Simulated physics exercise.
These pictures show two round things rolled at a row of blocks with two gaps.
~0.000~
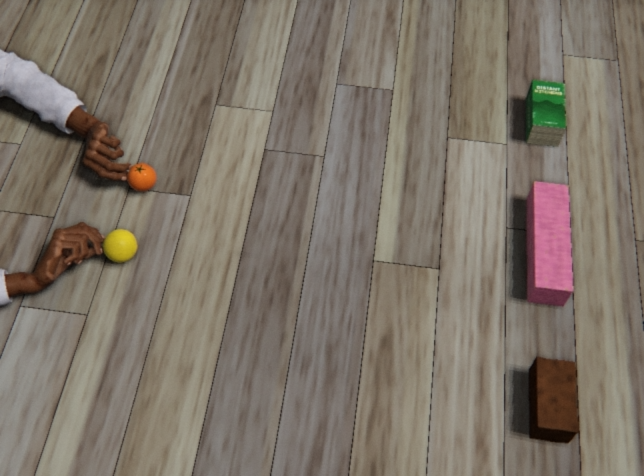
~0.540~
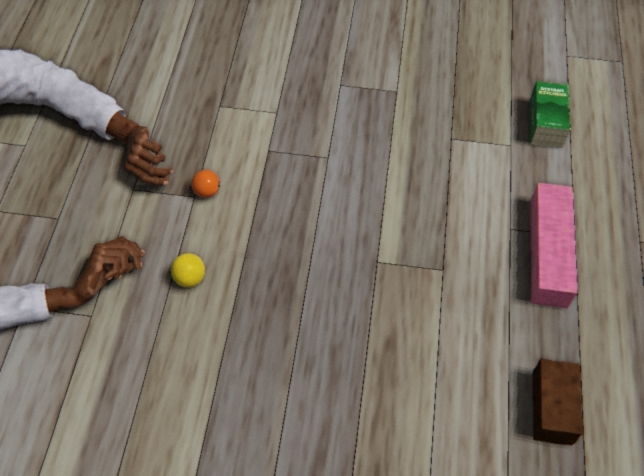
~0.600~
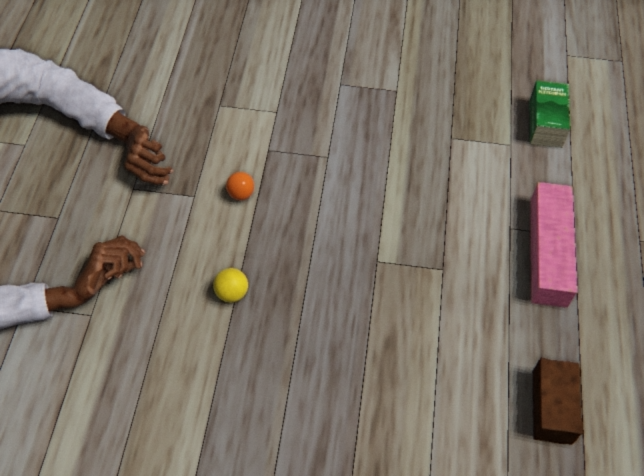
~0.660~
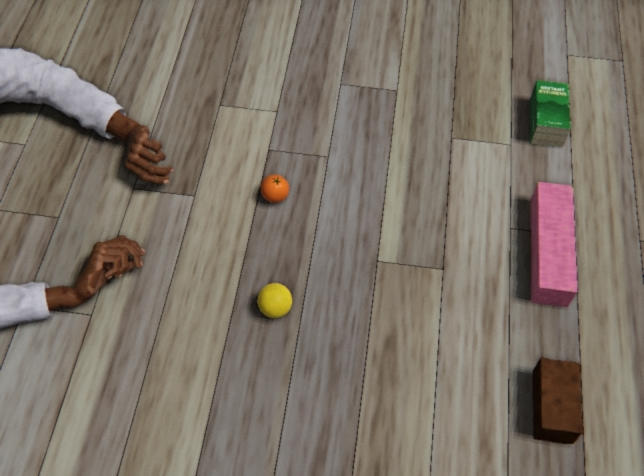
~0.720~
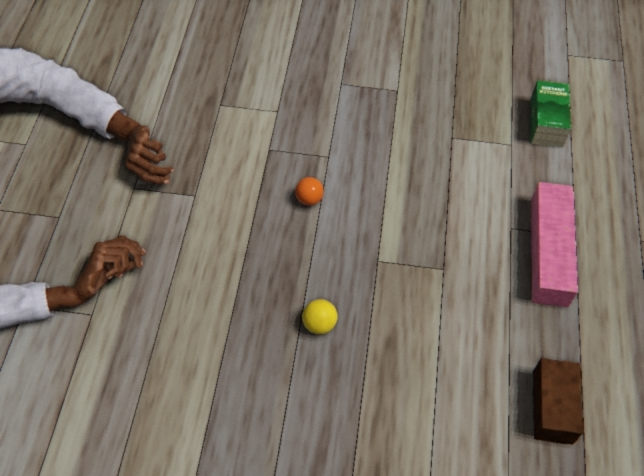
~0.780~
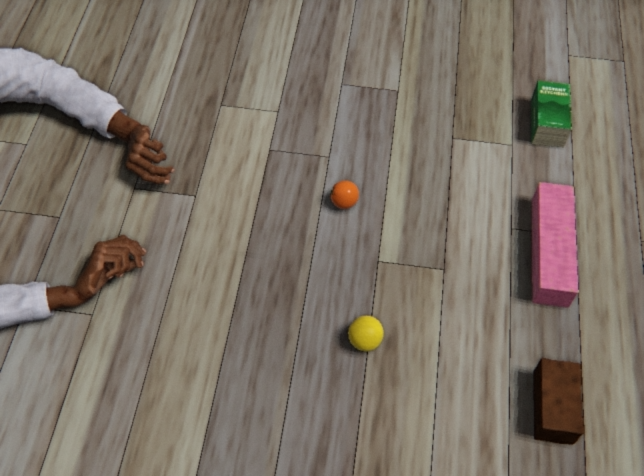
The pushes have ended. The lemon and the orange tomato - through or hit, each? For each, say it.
Calls: Lemon: Hit; orange tomato: Hit.
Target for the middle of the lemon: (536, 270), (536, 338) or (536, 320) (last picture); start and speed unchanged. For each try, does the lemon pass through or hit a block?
Taking the aims in order, it is held back by a block; goes between the blocks; goes between the blocks.
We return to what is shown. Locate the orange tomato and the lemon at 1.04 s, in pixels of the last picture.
Orange tomato (494, 207), lemon (511, 396).
After 1.04 s, lemon coming back near (511, 396); orange tomato heading on near (494, 208).
After 1.64 s, lemon coming back; orange tomato coming back near (482, 197).
By the end (2.3 s), the lemon hits a block; the orange tomato hits a block.
